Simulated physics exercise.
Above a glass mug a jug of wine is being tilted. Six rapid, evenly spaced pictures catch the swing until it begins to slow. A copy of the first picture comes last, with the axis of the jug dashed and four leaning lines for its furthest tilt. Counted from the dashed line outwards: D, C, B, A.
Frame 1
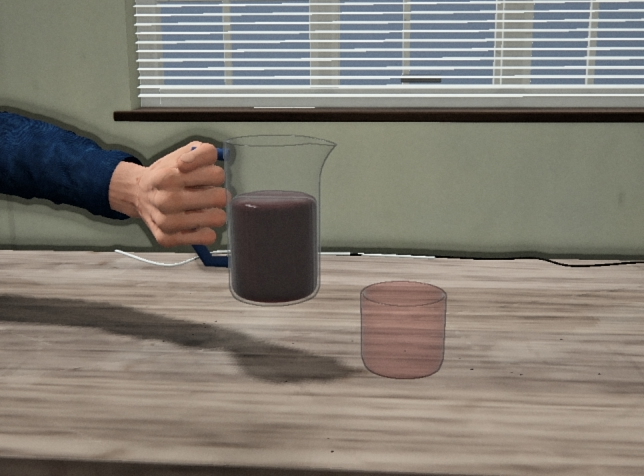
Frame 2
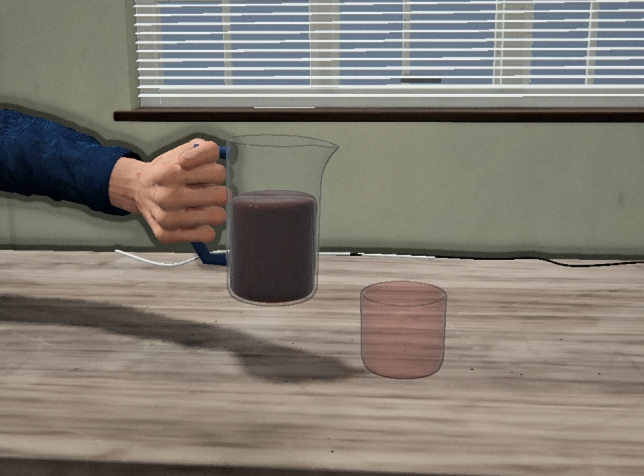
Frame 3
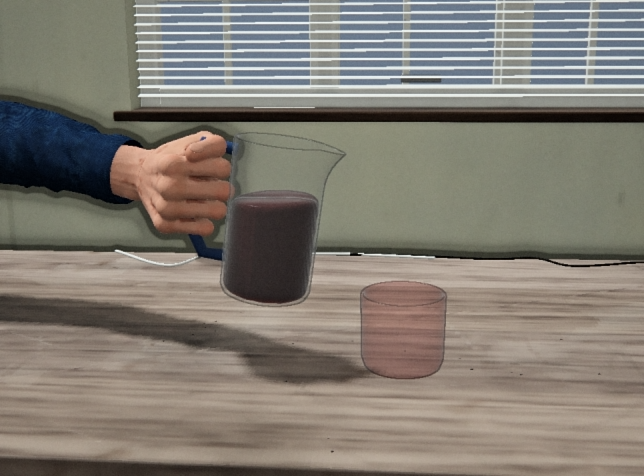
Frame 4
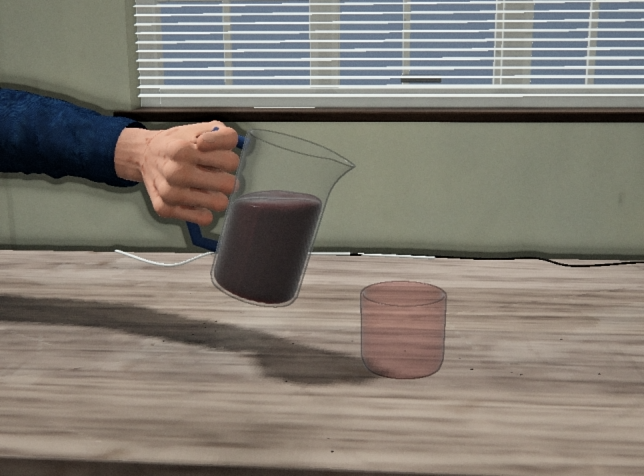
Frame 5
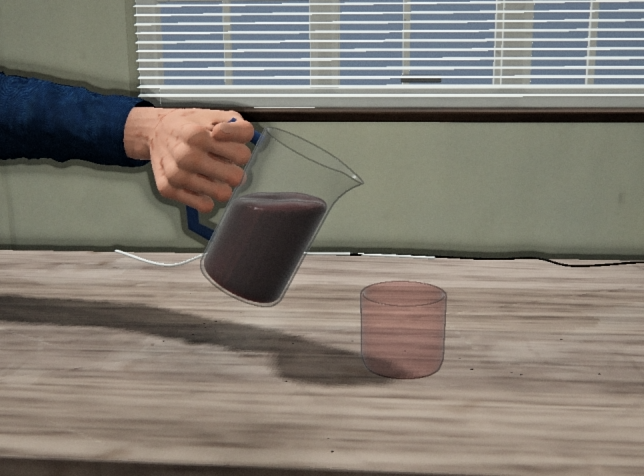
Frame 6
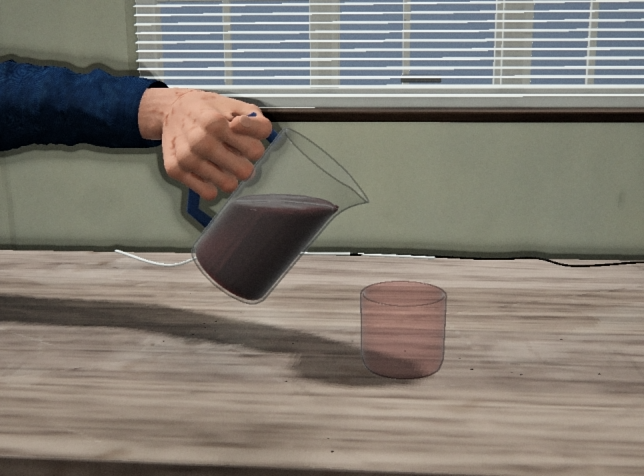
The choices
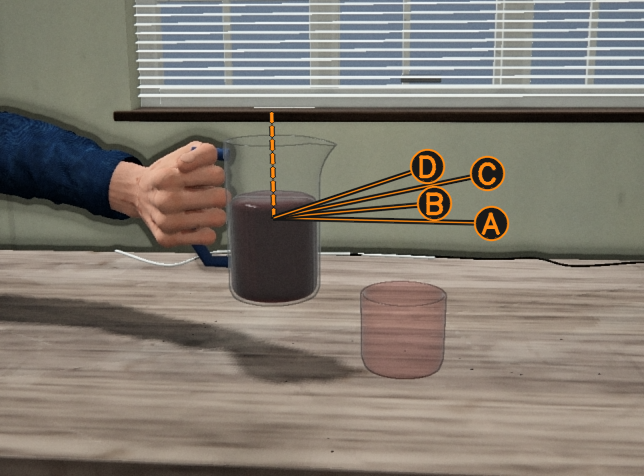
On a wooden table in front of a window with blinds, a hand in a blue sleeve holds a glass jug of dark liquid upright beside a reddish glass, then steadily tilts the jug to the right, its lip lowering.
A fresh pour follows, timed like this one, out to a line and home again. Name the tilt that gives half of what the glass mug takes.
D works best here.
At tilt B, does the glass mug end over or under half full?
Over half.
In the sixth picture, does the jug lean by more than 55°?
No.
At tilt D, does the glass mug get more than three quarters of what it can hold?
No, less.
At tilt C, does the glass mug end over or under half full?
Over half.
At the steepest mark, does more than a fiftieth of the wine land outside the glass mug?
Yes.
On the marked copy, A at (474, 222); B at (417, 205); C at (471, 177); D at (411, 172).
With A, the glass mug is filled to the brim; 13 % of the wine is spilt.
With B, the glass mug ends with about 89 % of what it can hold; 4 % of the wine is spilt.
With C, the glass mug ends with about 70 % of what it can hold.
With D, the glass mug ends with about 48 % of what it can hold.
